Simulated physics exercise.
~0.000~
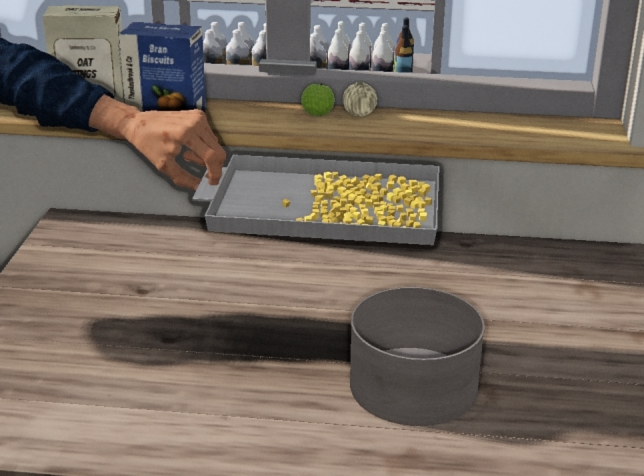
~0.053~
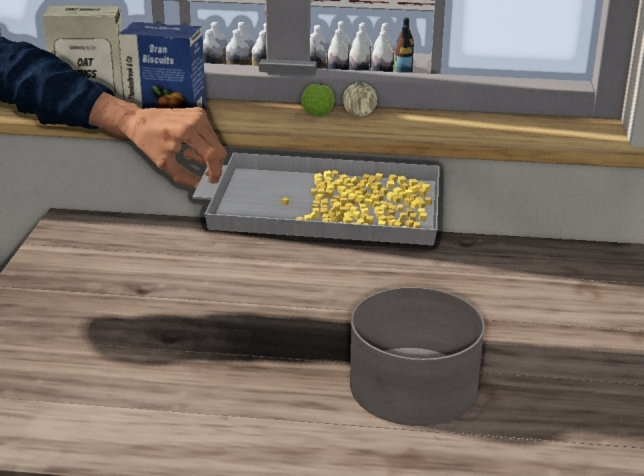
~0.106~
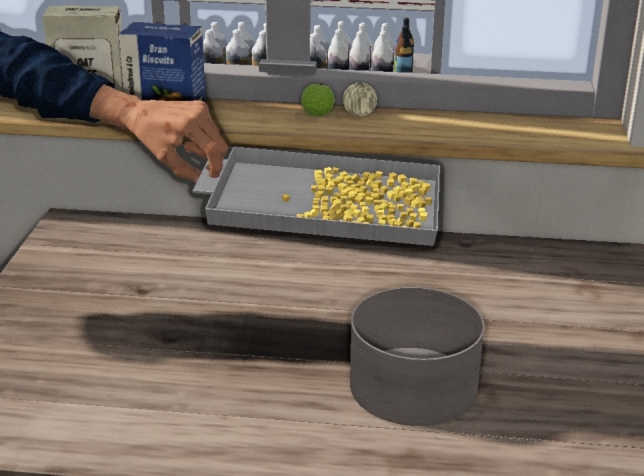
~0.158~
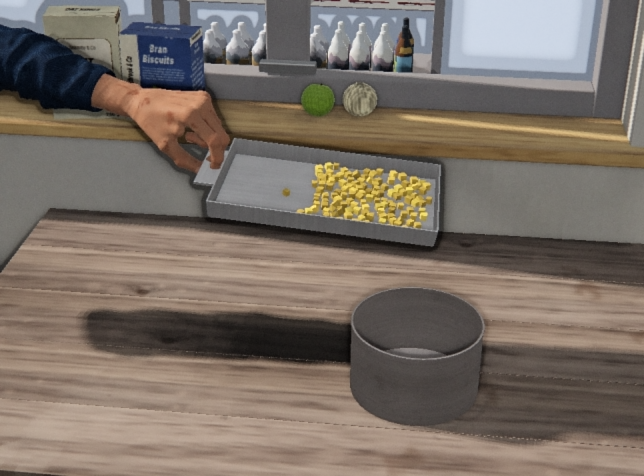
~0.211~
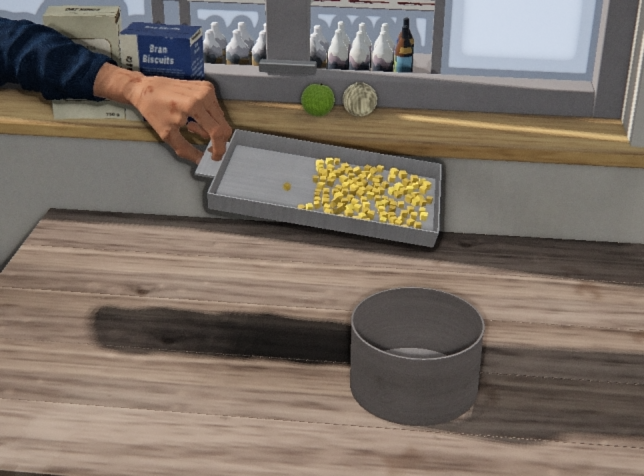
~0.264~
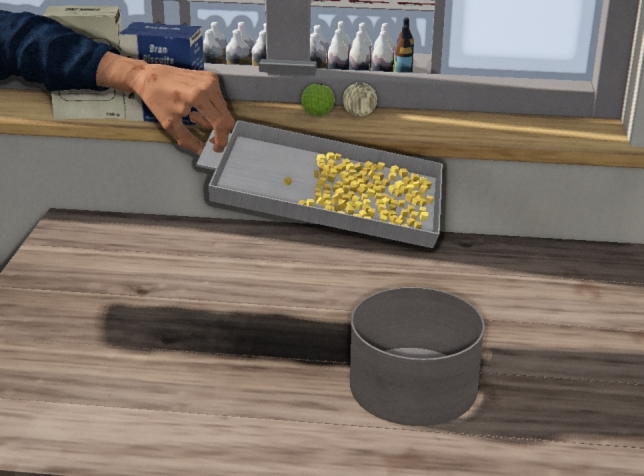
On a wooden table by a window, a hand held a gray tray of small yellow cubes beyond a round pot, then gradually raised its left end, tilting it slightly down to the right.
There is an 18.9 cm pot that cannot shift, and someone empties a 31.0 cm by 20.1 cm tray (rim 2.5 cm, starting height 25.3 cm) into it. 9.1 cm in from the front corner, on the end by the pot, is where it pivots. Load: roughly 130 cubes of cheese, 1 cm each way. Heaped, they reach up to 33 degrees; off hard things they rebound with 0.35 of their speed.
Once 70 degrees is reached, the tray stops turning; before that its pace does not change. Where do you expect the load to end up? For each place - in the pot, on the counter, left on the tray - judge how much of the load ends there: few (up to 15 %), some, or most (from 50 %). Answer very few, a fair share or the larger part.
Pot: Very few; counter: Very few; left on the tray: The larger part.
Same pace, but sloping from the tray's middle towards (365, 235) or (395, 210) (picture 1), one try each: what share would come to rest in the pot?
Around 10 % for the first direction, around 0 % for the second.
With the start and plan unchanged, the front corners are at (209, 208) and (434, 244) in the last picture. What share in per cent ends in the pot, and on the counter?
Pot 20; counter 0.
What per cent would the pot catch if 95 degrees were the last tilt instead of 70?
Roughly 70 %.
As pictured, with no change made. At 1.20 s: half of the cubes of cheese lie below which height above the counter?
I'd say near 28 cm.
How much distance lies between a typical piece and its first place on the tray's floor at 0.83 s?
By then it sits near 3 cm from where it began.
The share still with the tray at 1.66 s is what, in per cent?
90 %, give or take.
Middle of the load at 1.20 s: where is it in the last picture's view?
Load centre, approx.: (427, 203) px.
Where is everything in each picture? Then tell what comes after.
In the first frame, tray tilt 0 degrees, front corners at (208, 215) and (434, 228); middle of the pieces at (369, 203); pot at (418, 321).
In the second frame, tray tilt 1 degrees, front corners at (208, 213) and (434, 229); middle of the pieces at (369, 203).
In the third frame, tray tilt 2 degrees, front corners at (208, 208) and (435, 229); middle of the pieces at (369, 201).
In the fourth frame, tray tilt 5 degrees, front corners at (209, 200) and (436, 230), lowest corner right front; middle of the pieces at (369, 198).
In the fifth frame, tray tilt 8 degrees, front corners at (210, 192) and (436, 231), lowest corner right front; middle of the pieces at (370, 196).
In the sixth frame, tray tilt 10 degrees, front corners at (212, 185) and (437, 232), lowest corner right front; middle of the pieces at (371, 193); pot at (418, 321). Its pace works out near 50 degrees a second.
After 0.83 s, tilt 39 degrees; the tray holds 100 %, the pot 0 %.
After 1.20 s, tilt 57 degrees; the tray holds 95 %, the pot 0 %.
After 1.66 s, tilt 70 degrees; the tray holds 90 %, the pot 5 %.
In the end, at 2.6 s, pot 5 %, counter 5 %, tray 90 %.
